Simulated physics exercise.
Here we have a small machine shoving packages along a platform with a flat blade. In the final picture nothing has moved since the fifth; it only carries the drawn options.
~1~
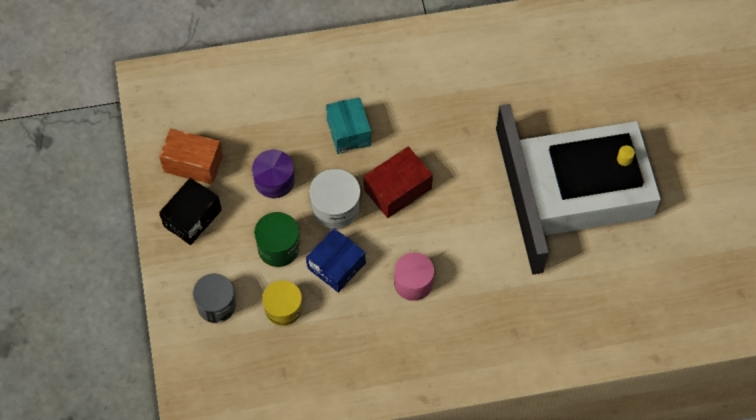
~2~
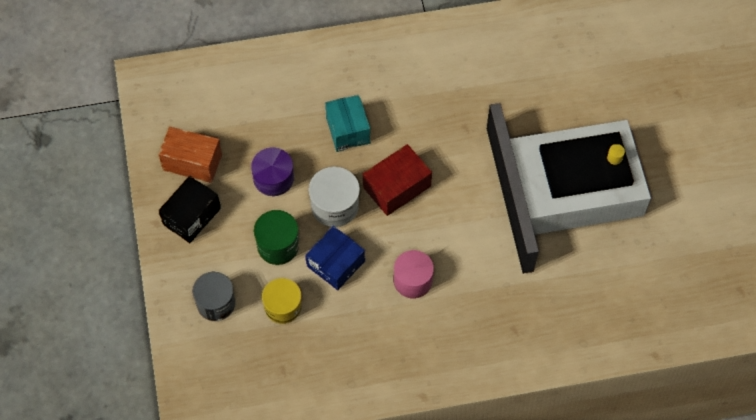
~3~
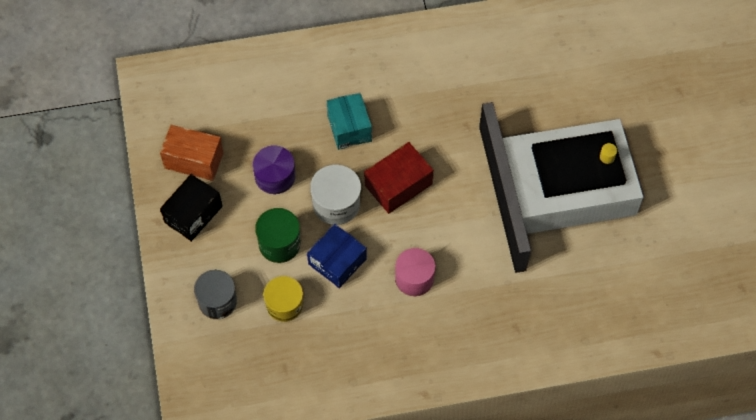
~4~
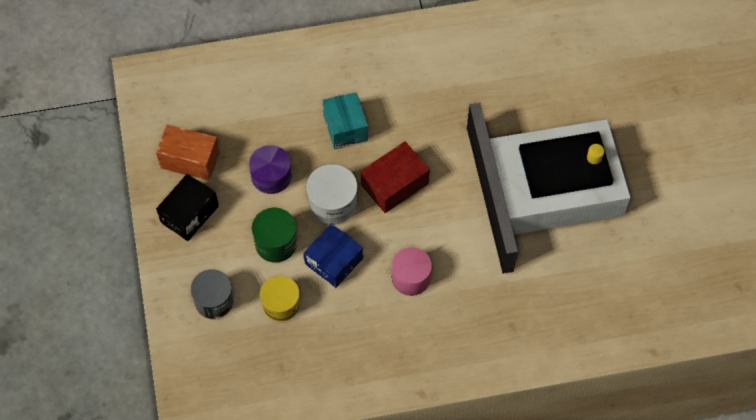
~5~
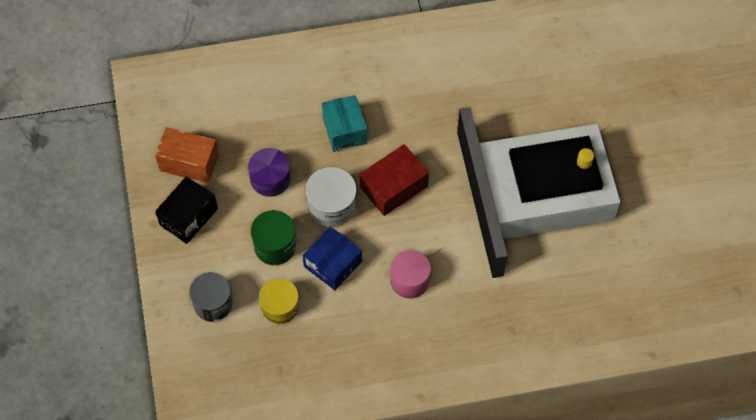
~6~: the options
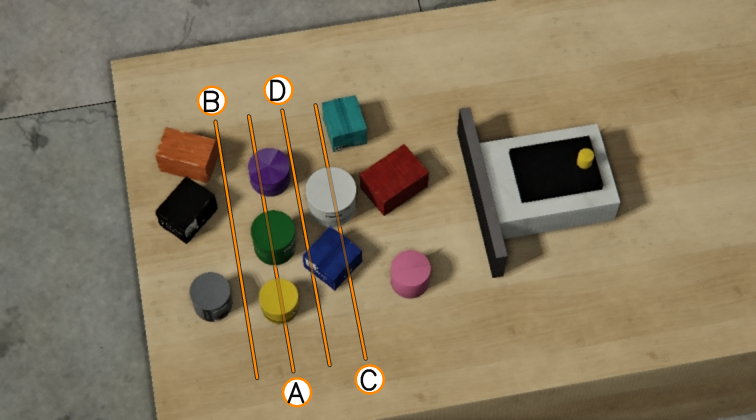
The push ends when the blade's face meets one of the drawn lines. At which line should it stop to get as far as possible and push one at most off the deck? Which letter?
It should halt at B.
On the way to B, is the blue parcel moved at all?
Yes.
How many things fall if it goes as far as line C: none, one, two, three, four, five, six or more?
The count is none.
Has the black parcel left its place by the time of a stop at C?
No.
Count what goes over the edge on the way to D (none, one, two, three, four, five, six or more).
In all, none.
On the marked copy, A at (270, 239); B at (235, 244); C at (340, 227); D at (305, 233).
Following B. Soon after the start, robot (462, 184); pink canister (382, 279); white pail (304, 202).
Later, robot (373, 199); black parcel (178, 207); orange crate (176, 154).
In the end, robot (305, 210); grey pail (154, 322); black parcel (140, 211); none fallen.
As for the rest, A is within the limit but short; C is within the limit but short; D is within the limit but short.
